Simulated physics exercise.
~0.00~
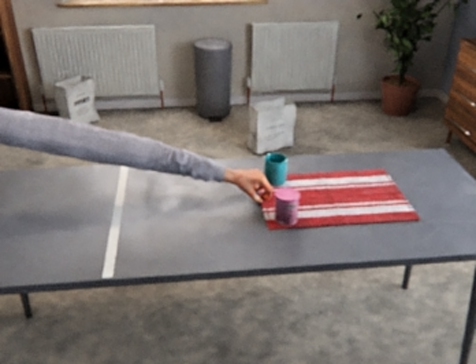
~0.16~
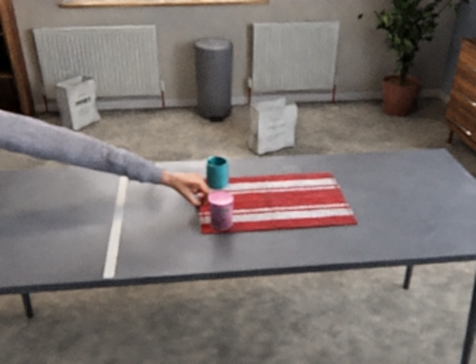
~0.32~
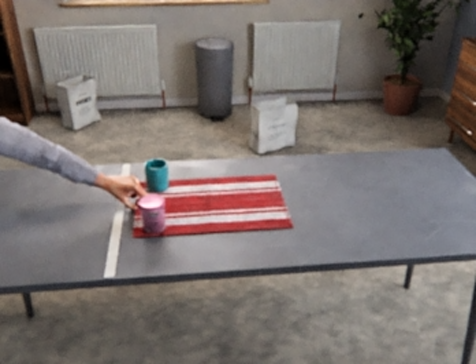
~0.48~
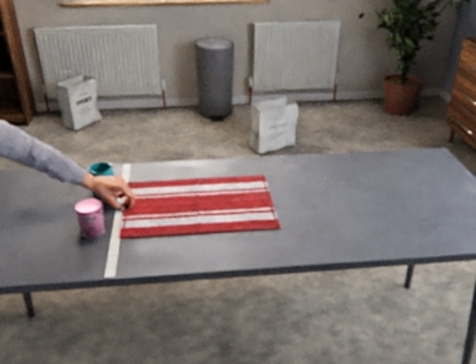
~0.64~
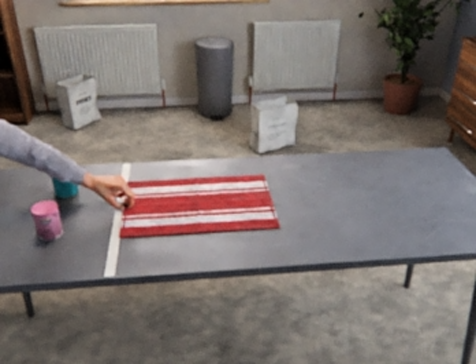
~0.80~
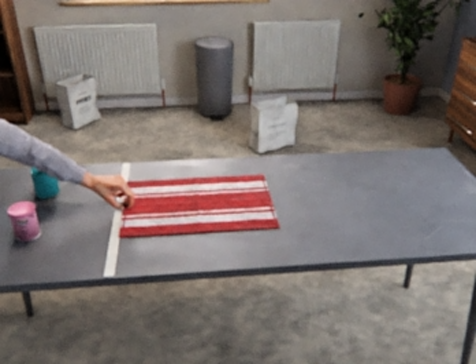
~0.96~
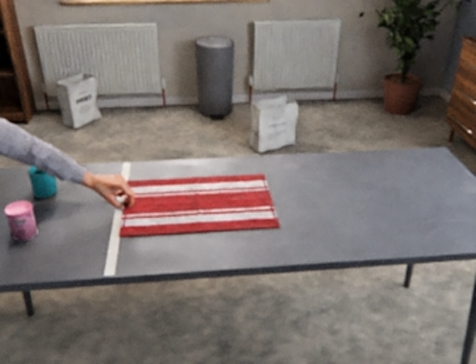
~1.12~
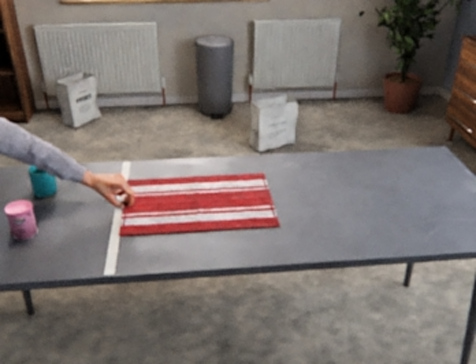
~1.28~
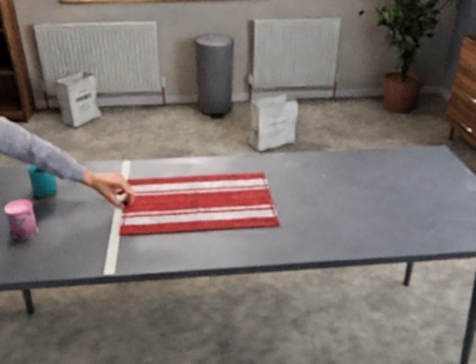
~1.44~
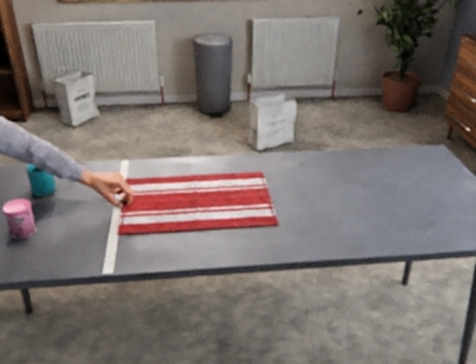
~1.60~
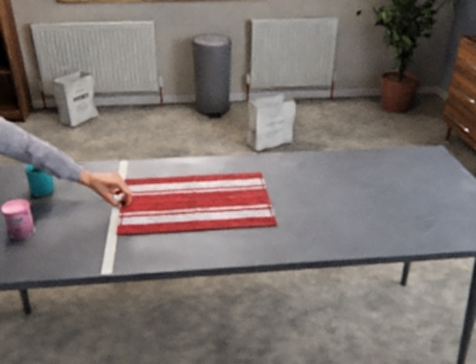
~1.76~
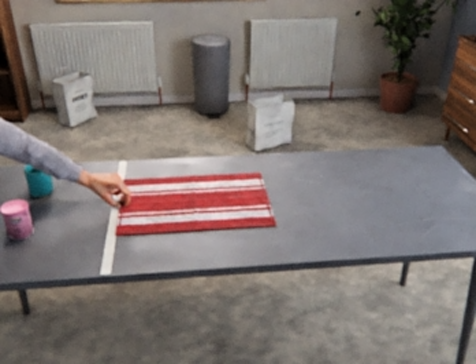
A hand pulling a striped red runner left to a tape line, where the pink tin and turquoise mug slide off ahead, staying upright.
